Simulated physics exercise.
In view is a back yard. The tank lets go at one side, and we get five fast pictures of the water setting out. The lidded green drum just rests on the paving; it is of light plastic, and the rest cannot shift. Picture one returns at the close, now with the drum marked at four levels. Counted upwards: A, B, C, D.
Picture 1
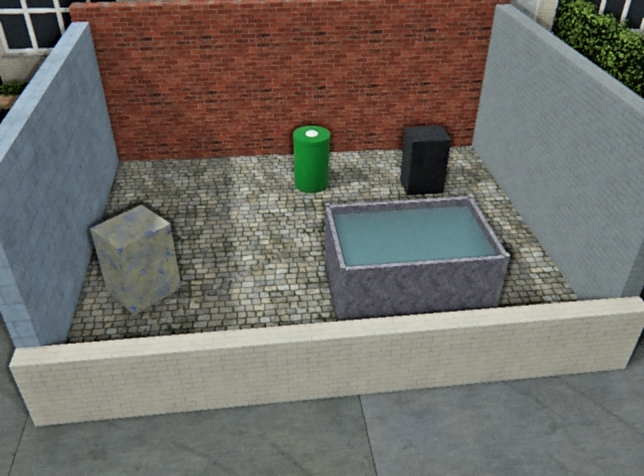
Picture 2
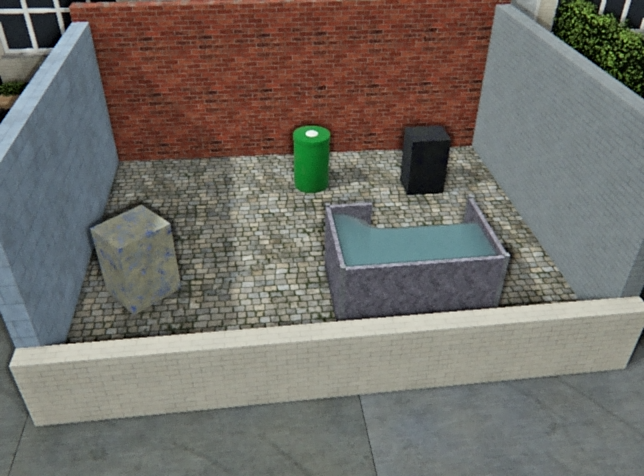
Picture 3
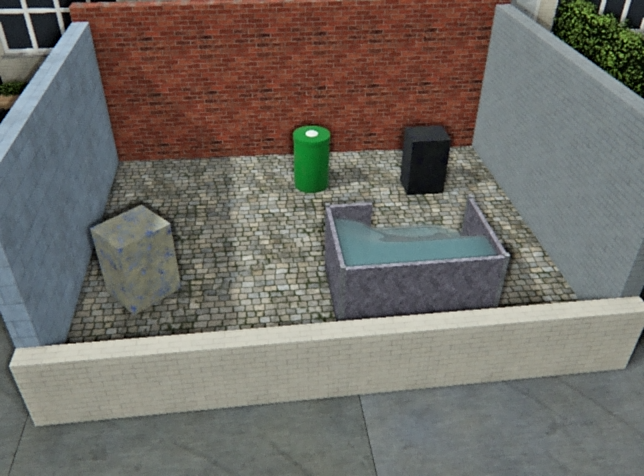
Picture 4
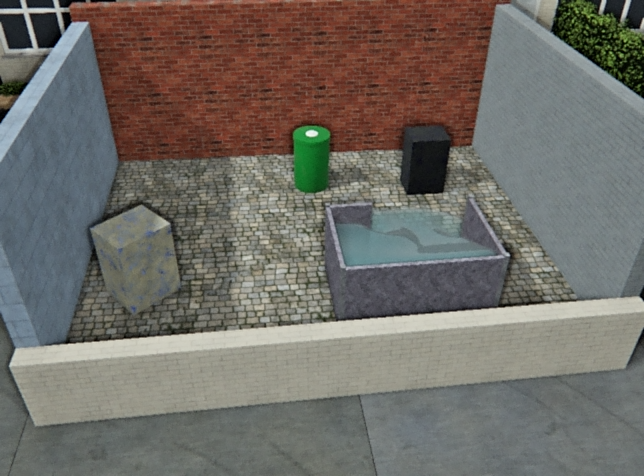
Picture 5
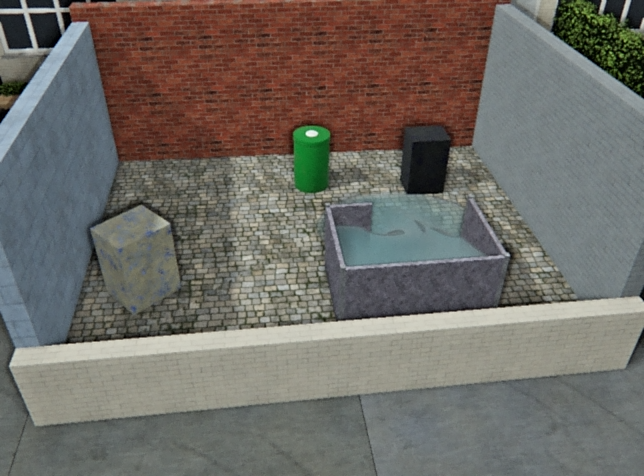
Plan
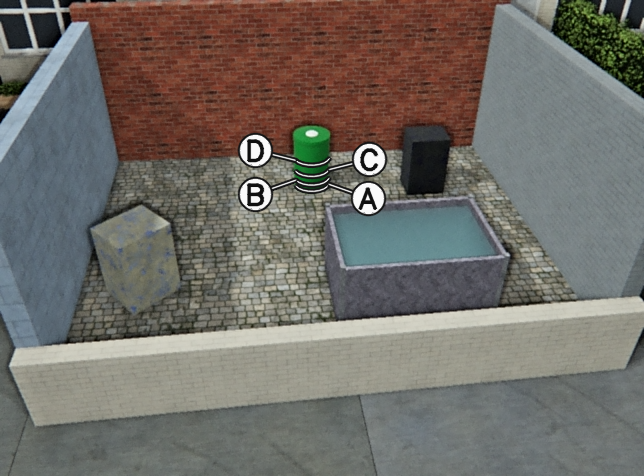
The water in the stone tank sloshes about as part of its back wall opens.
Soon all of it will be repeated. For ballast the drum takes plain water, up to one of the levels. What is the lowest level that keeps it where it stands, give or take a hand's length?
I would pick mark C.
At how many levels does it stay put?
Two of the four.
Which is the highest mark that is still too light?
Here it is mark B.
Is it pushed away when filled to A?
Yes.
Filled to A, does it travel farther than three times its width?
Yes, it does.
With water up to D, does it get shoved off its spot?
No.
In white, A at (313, 191); B at (313, 185); C at (313, 176); D at (313, 165); from the bottom up A, B, C, D.
With A, it is pushed about 5 times its own width away.
With B, it is pushed about its own width away.
With C, it does not move.
With D, it does not move.
